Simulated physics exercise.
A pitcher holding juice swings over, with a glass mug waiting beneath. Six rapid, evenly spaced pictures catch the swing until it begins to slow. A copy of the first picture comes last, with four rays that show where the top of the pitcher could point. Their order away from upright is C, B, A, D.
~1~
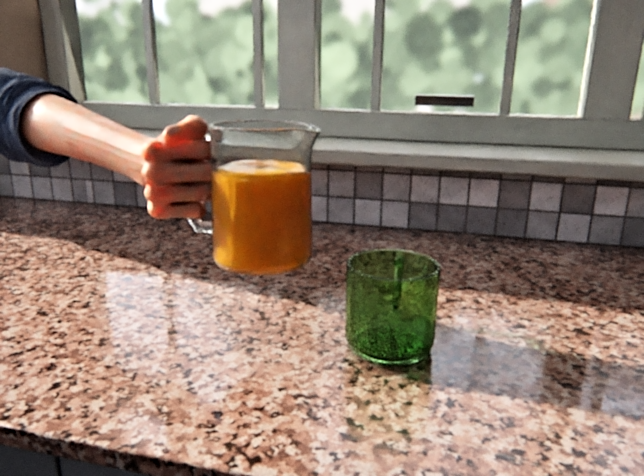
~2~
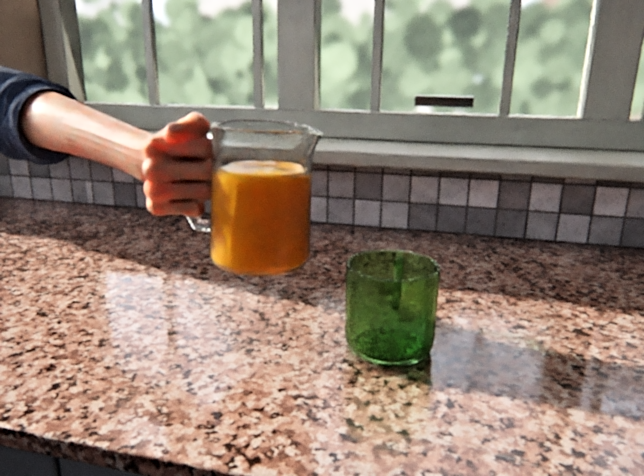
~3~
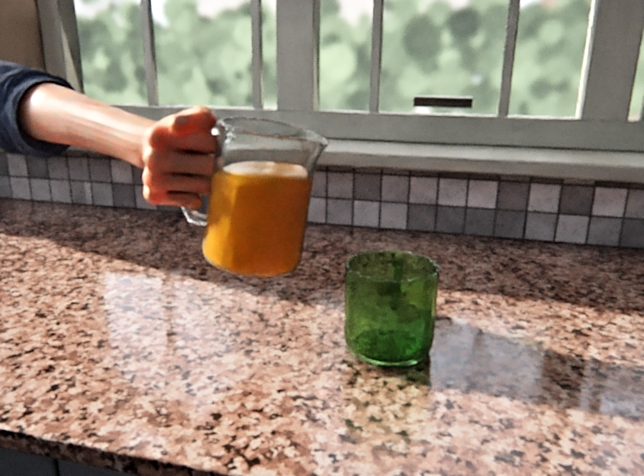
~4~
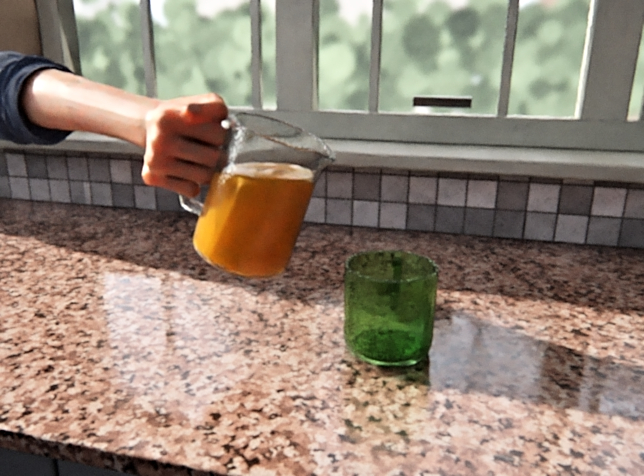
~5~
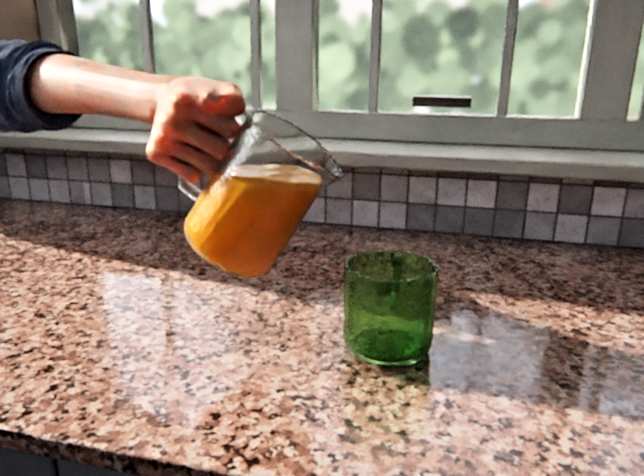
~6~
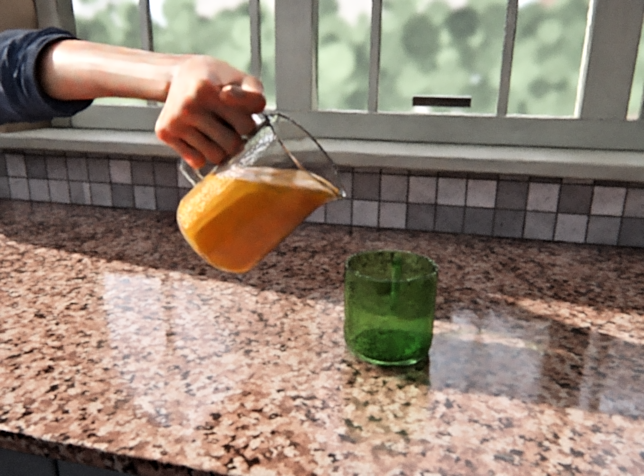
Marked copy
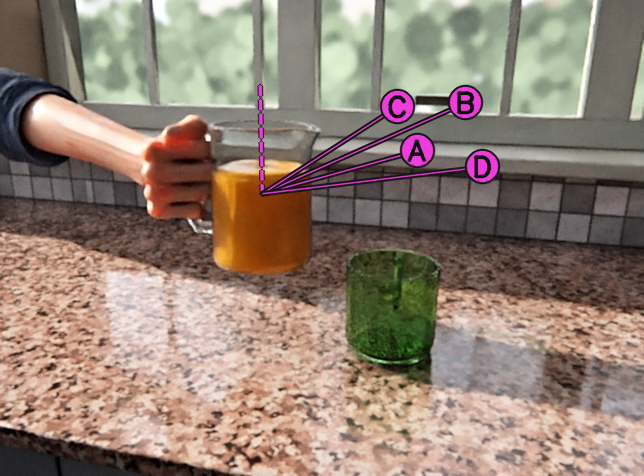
A glass pitcher of orange juice, gripped by a hand reaching in from the left, tilted slowly to the right, then leaned over more steeply, while a green glass mug stood still on the speckled counter.
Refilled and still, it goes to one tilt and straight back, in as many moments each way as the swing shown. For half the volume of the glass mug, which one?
Go for A.
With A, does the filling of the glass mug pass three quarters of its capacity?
No.
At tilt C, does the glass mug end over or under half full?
Under half.
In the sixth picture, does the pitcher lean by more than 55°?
No, it does not.
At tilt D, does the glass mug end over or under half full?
Over.
On the marked copy, A at (400, 155); B at (450, 109); C at (383, 115); D at (465, 169).
With A, the glass mug ends with about 52 % of what it can hold.
With B, the glass mug ends with about 32 % of what it can hold.
With C, the glass mug ends with about 17 % of what it can hold.
With D, the glass mug ends with about 72 % of what it can hold.
